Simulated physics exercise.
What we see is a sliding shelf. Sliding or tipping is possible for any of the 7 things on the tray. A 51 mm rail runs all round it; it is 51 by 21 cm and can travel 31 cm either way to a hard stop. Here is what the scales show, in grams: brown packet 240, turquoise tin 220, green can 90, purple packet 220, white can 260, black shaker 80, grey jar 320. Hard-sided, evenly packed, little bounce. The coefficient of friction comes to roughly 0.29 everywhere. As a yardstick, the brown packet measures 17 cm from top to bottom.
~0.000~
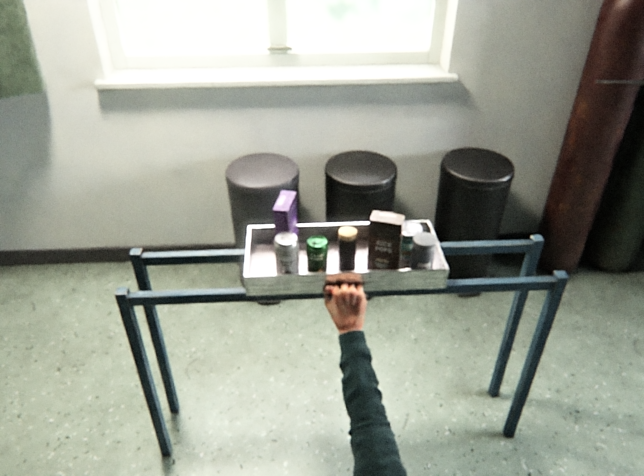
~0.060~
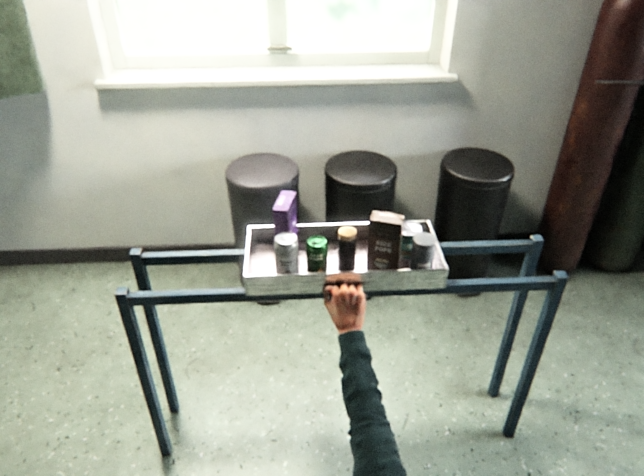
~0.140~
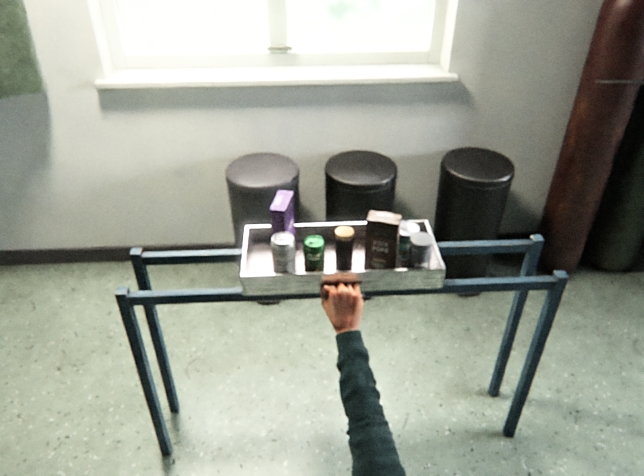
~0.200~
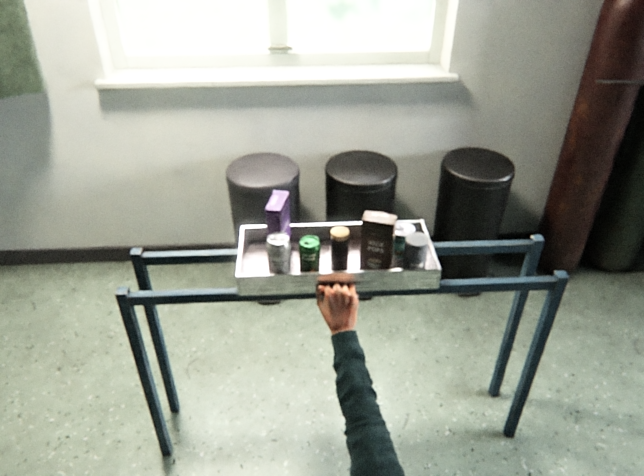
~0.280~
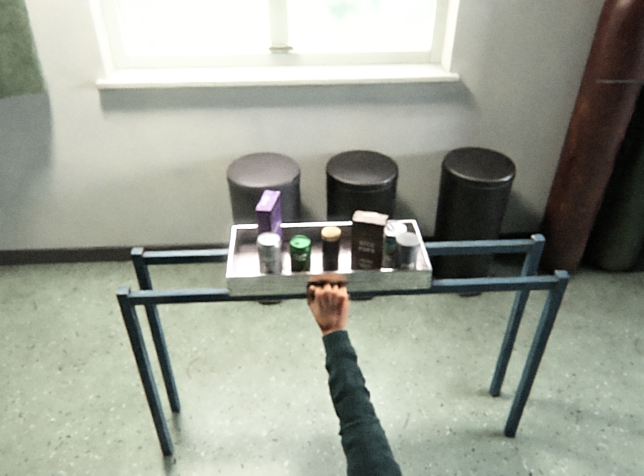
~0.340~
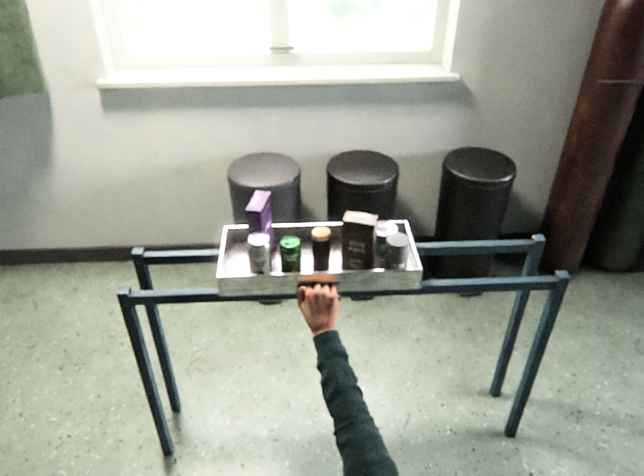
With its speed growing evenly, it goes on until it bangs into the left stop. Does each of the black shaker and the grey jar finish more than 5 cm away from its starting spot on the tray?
Black shaker: Yes, further away; grey jar: Yes, further away.
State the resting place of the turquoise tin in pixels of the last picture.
Roughly at (241, 245) in the last picture.
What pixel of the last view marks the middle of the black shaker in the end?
You'll find it at about (183, 255).
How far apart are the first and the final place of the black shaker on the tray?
Roughly 12 centimetres.
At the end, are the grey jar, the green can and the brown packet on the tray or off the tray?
Once it all settles, the grey jar stays on its surface, the green can stays on its surface and the brown packet stays on its surface.
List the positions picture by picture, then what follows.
The first frame shows tray midway; black shaker (347, 251); grey jar (422, 257).
The second frame shows tray midway; green can (317, 259); purple packet (286, 229).
The third frame shows tray moved 1 cm left; white can (284, 259); brown packet (382, 244).
The fourth frame shows tray moved 2 cm left; green can (310, 259).
The fifth frame shows tray moved 5 cm left; purple packet (270, 229); white can (270, 259).
The sixth frame shows tray moved 7 cm left; black shaker (321, 252); grey jar (396, 258).
After 0.74 s, tray moved 31 cm left; grey jar slid 7 cm near (280, 262); black shaker slid 7 cm near (205, 255); purple packet leaning 6°.
After 0.84 s, tray moved 31 cm left; grey jar slid 12 cm near (258, 262); black shaker slid 12 cm near (184, 256); purple packet leaning 48°.
After 1.14 s, tray moved 31 cm left; purple packet now off the tray; grey jar slid 16 cm near (245, 263); black shaker slid 12 cm near (183, 255).
At rest (1.5 s), off the tray, purple packet; not toppled but over 5 cm from the start, brown packet, turquoise tin, green can, white can, black shaker and grey jar. In the last view, black shaker near (183, 255), grey jar near (245, 263).
